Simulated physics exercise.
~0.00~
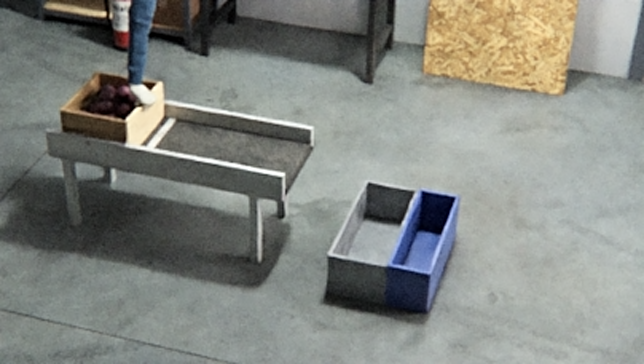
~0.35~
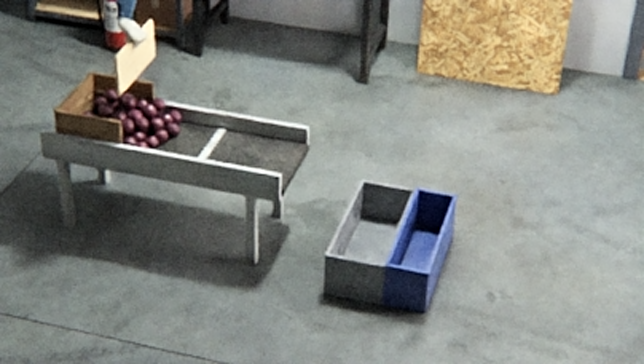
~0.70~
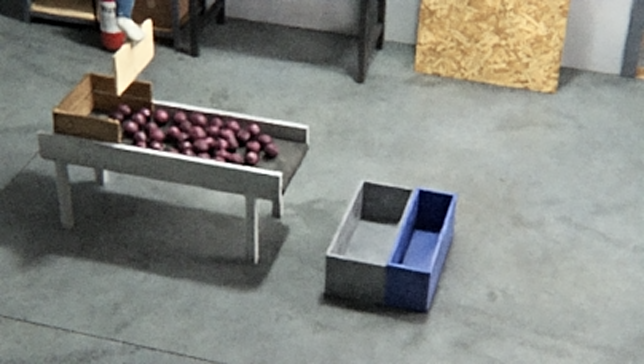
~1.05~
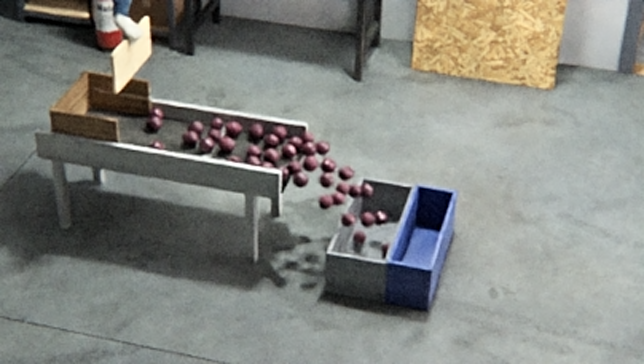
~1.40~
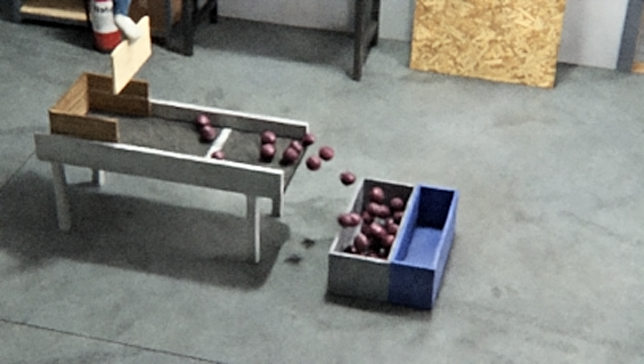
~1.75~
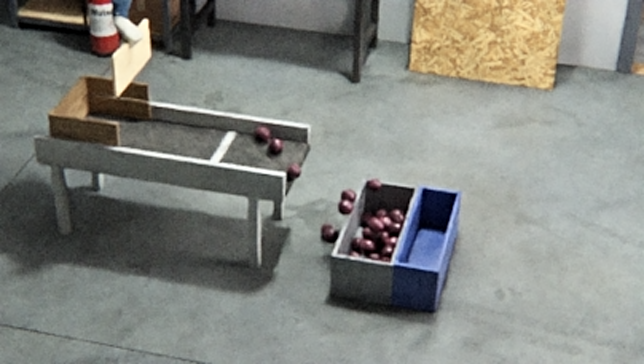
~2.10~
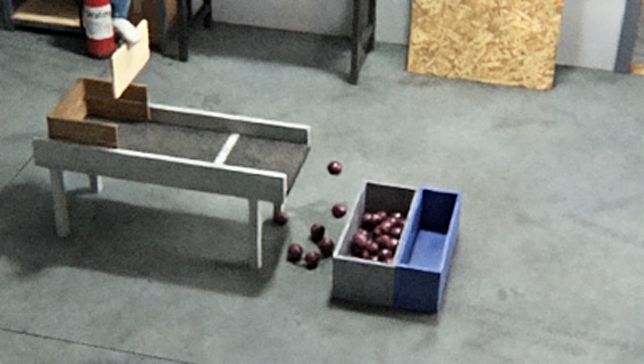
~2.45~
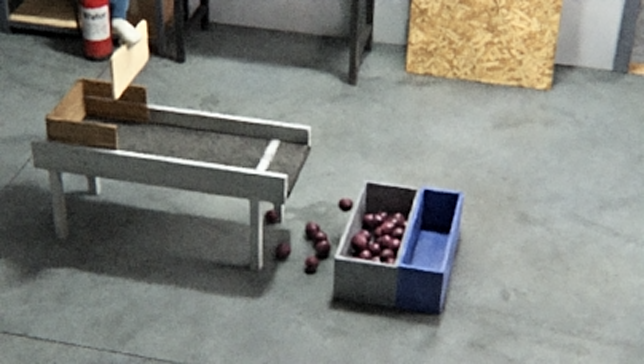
On a concrete floor, a belt drops dark red onions into the grey bin, some missing short.
